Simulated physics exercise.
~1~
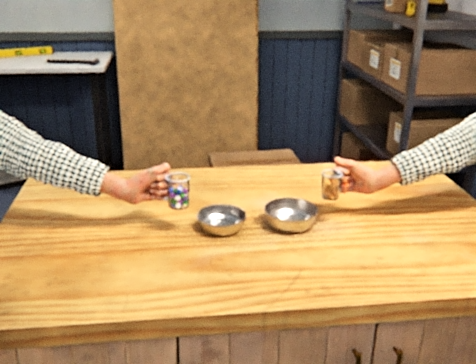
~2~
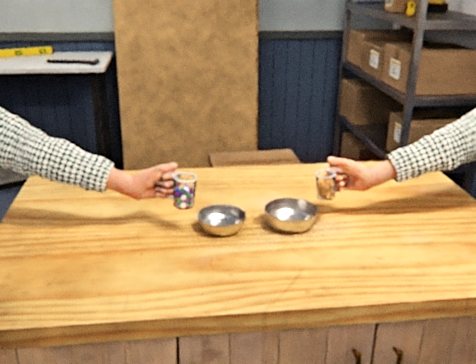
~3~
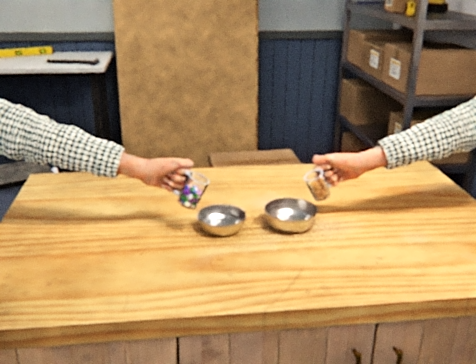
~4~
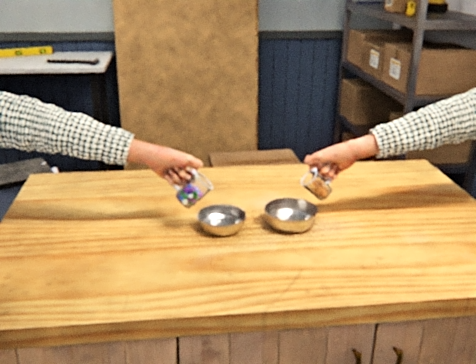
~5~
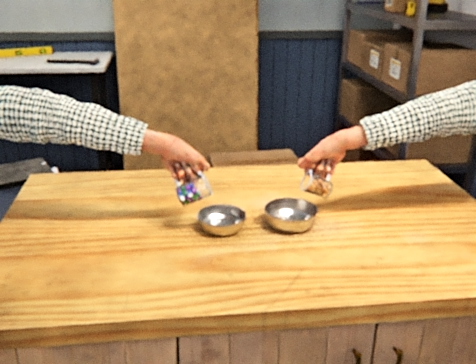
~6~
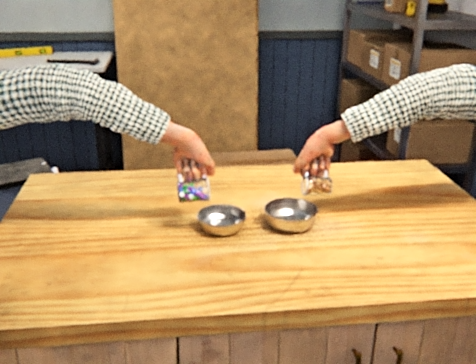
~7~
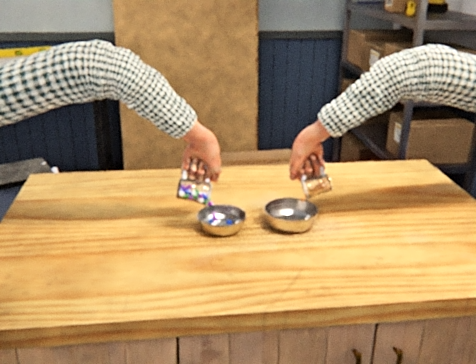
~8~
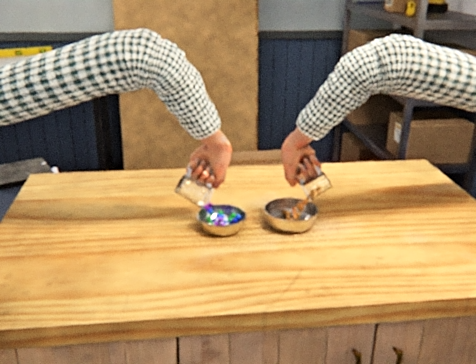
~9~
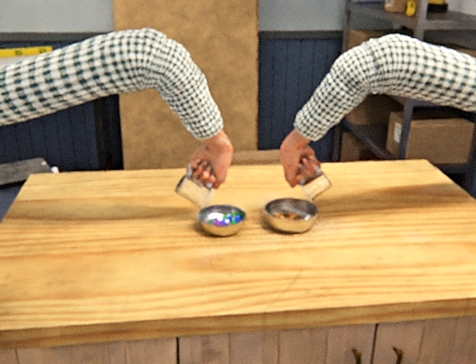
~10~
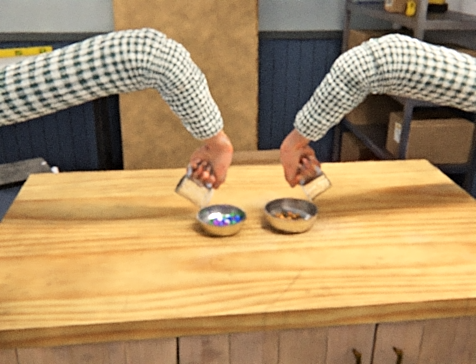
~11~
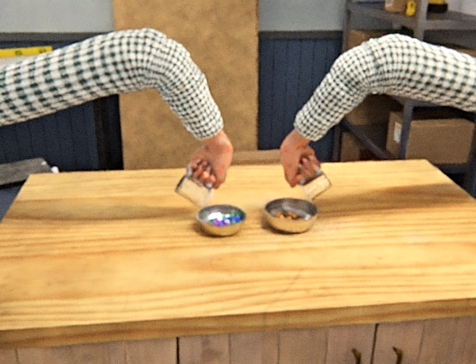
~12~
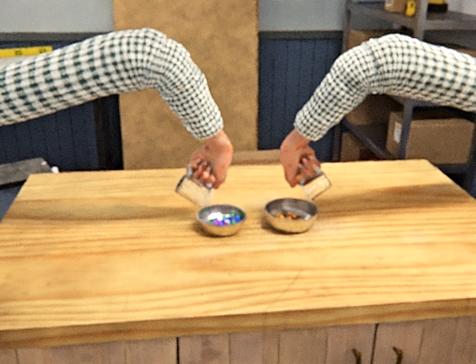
Two hands tip clear cups over, and the colourful and brownish pieces settle inside metal bowls.
